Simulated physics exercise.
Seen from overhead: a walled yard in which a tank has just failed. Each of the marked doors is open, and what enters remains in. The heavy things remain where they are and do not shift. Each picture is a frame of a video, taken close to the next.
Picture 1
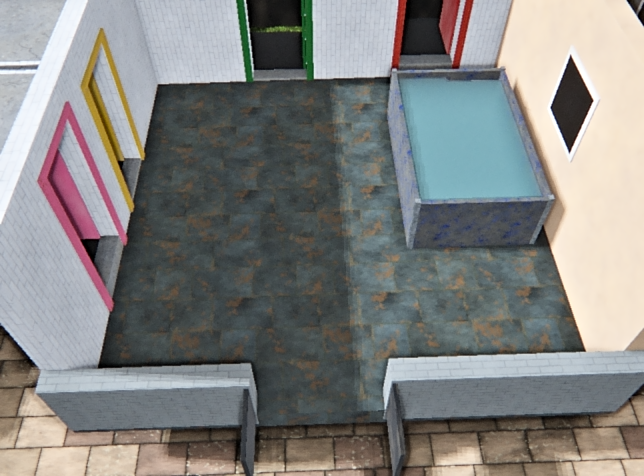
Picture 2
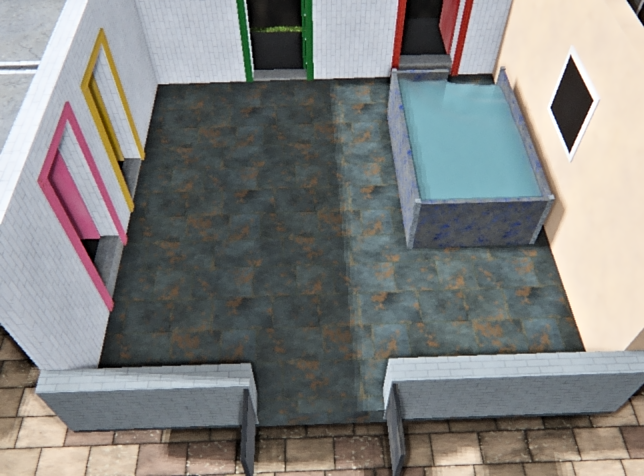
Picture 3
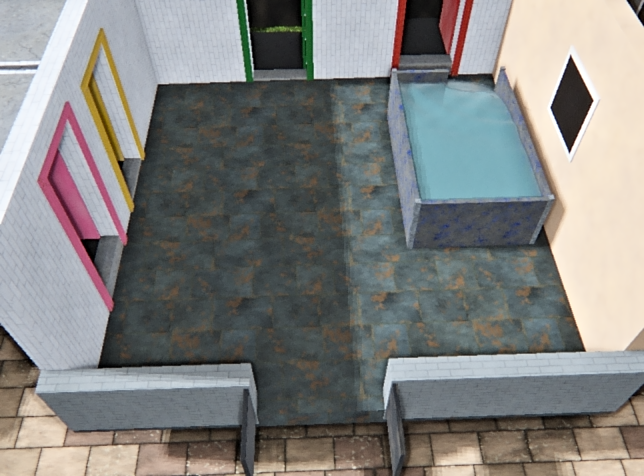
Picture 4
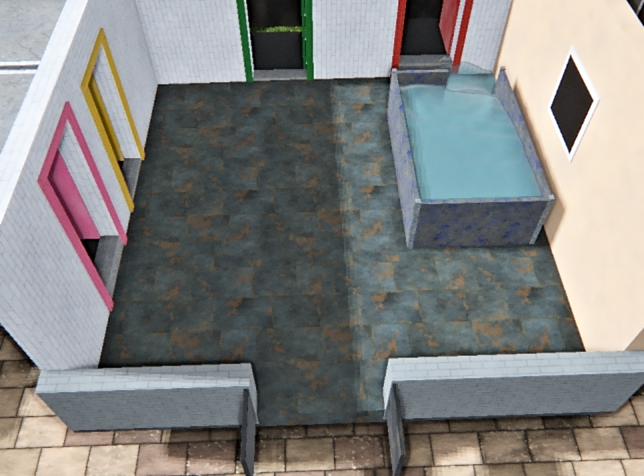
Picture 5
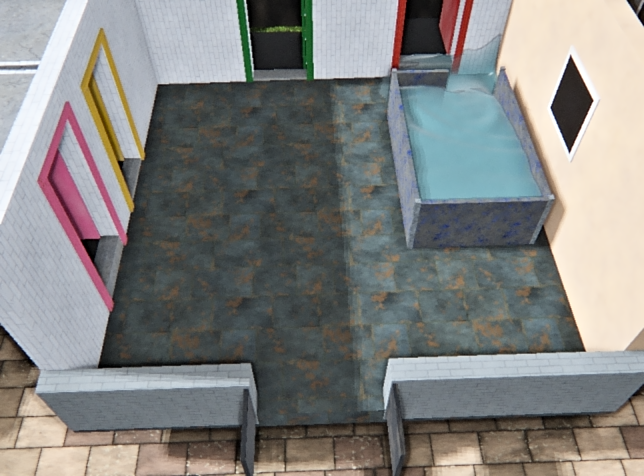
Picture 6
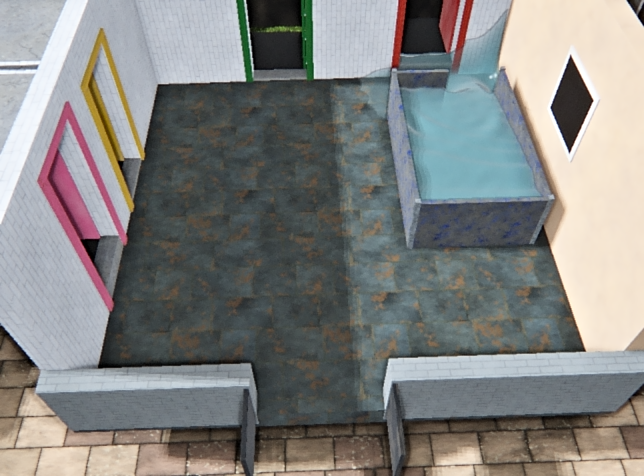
In a walled yard with colourful door surrounds, a raised tank at the right held still blue water; then its surface rippled and water poured out over the far side, spreading along the back wall.
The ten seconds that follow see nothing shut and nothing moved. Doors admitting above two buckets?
In order: The red door lets too much in there; the pink door lets in little enough there; the yellow door lets too much in there; the green door lets in little enough there.
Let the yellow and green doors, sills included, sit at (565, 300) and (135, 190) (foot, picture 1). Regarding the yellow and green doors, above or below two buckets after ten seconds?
Door by door: Yellow is spared, green is swamped.
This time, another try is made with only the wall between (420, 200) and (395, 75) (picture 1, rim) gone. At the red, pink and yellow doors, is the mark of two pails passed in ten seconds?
Going door by door, red falls below the limit, then pink overflows, then yellow overflows.
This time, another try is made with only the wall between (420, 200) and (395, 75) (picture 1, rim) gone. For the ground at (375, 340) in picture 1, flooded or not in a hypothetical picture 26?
Answer: Free of water.
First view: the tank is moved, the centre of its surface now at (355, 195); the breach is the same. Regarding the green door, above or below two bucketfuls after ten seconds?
As far as I can tell, green gets swamped.
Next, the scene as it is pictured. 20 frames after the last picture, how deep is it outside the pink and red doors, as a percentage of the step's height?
I'd say around 30 and 120 in a hundred.
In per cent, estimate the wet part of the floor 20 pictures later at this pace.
Close to 60 %.
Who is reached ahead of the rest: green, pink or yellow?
It's the one in green.
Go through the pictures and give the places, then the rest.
Still water in the open tank at (464, 134), in the first frame.
Water pours out on the open tank's far side and has run to a hidden place, in the second frame.
Water pours out on the open tank's far side and has run to a hidden place, in the third frame.
Water pours out on the open tank's far side and has run to a hidden place, in the fourth frame.
The front is at (386, 77), out from the gap on the open tank's far side, in the fifth frame.
Water pours out on the open tank's far side and has run to (365, 78), in the sixth frame.
A moment on, water covers 15 % of the floor; the red door over two buckets in, the pink door not reached, the yellow door not reached, the green door wet at the sill, nothing in.
Next, water covers 30 % of the floor; the red door far over two buckets in, the pink door not reached, the yellow door not reached, the green door wet at the sill, nothing in.
Then, water covers 60 % of the floor; the red door far over two buckets in, the pink door wet at the sill, nothing in, the yellow door over two buckets in, the green door under two buckets in.
Later, water covers 80 % of the floor; the red door far over two buckets in, the pink door wet at the sill, nothing in, the yellow door far over two buckets in, the green door under two buckets in.
In the end, water covers 95 % of the floor; the red door far over two buckets in, the pink door wet at the sill, nothing in, the yellow door far over two buckets in, the green door under two buckets in.
